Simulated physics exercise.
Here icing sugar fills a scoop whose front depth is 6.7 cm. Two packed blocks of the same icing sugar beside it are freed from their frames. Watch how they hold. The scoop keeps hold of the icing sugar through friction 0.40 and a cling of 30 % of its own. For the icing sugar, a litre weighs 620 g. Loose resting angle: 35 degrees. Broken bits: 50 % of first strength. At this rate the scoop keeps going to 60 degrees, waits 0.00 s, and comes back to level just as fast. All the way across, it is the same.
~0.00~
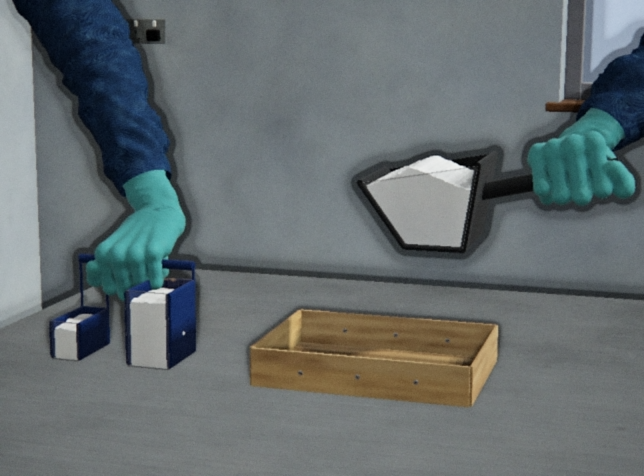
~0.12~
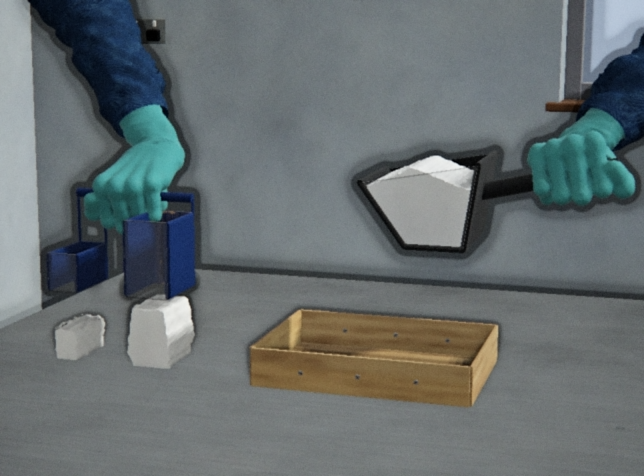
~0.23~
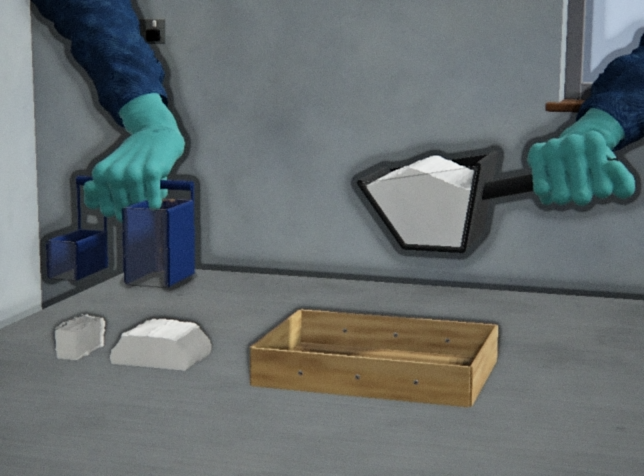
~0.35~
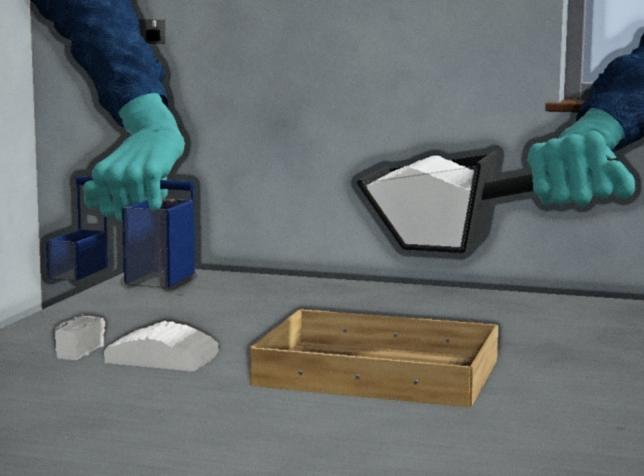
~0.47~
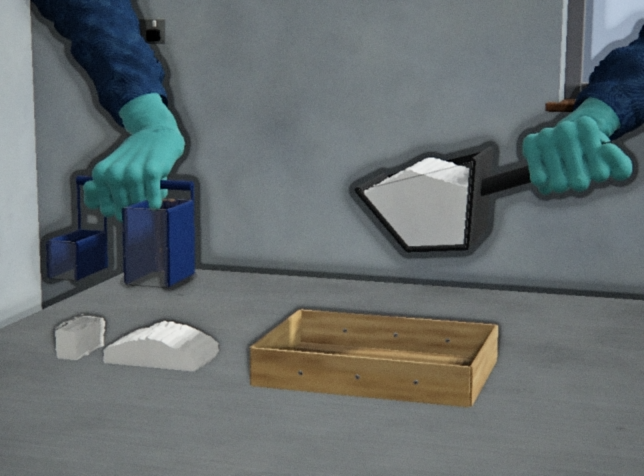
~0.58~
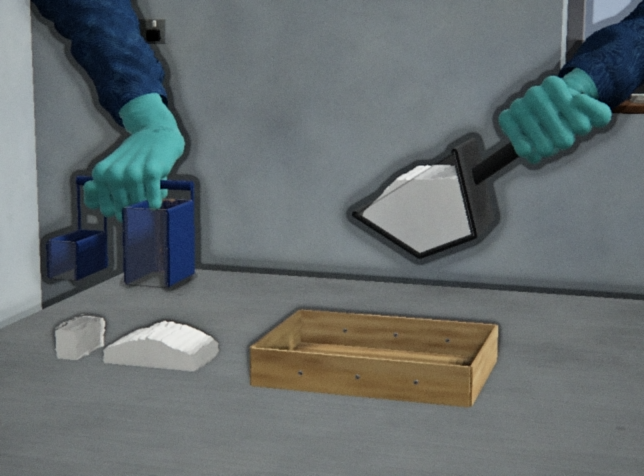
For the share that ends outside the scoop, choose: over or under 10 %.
Expect over.
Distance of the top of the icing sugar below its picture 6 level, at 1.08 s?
The difference comes to roughly 2.0 cm.
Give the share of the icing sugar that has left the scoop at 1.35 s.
Roughly 20 percent.
After 0.81 s, the scoop is at 57 degrees and 0 % has left it.
After 1.08 s, the scoop is at 41 degrees and 14 % has left it.
After 1.35 s, the scoop is at 2 degrees and 20 % has left it.
After 1.62 s, the scoop is at 0 degrees and 20 % has left it.
After 1.73 s, the scoop is at 0 degrees and 20 % has left it.
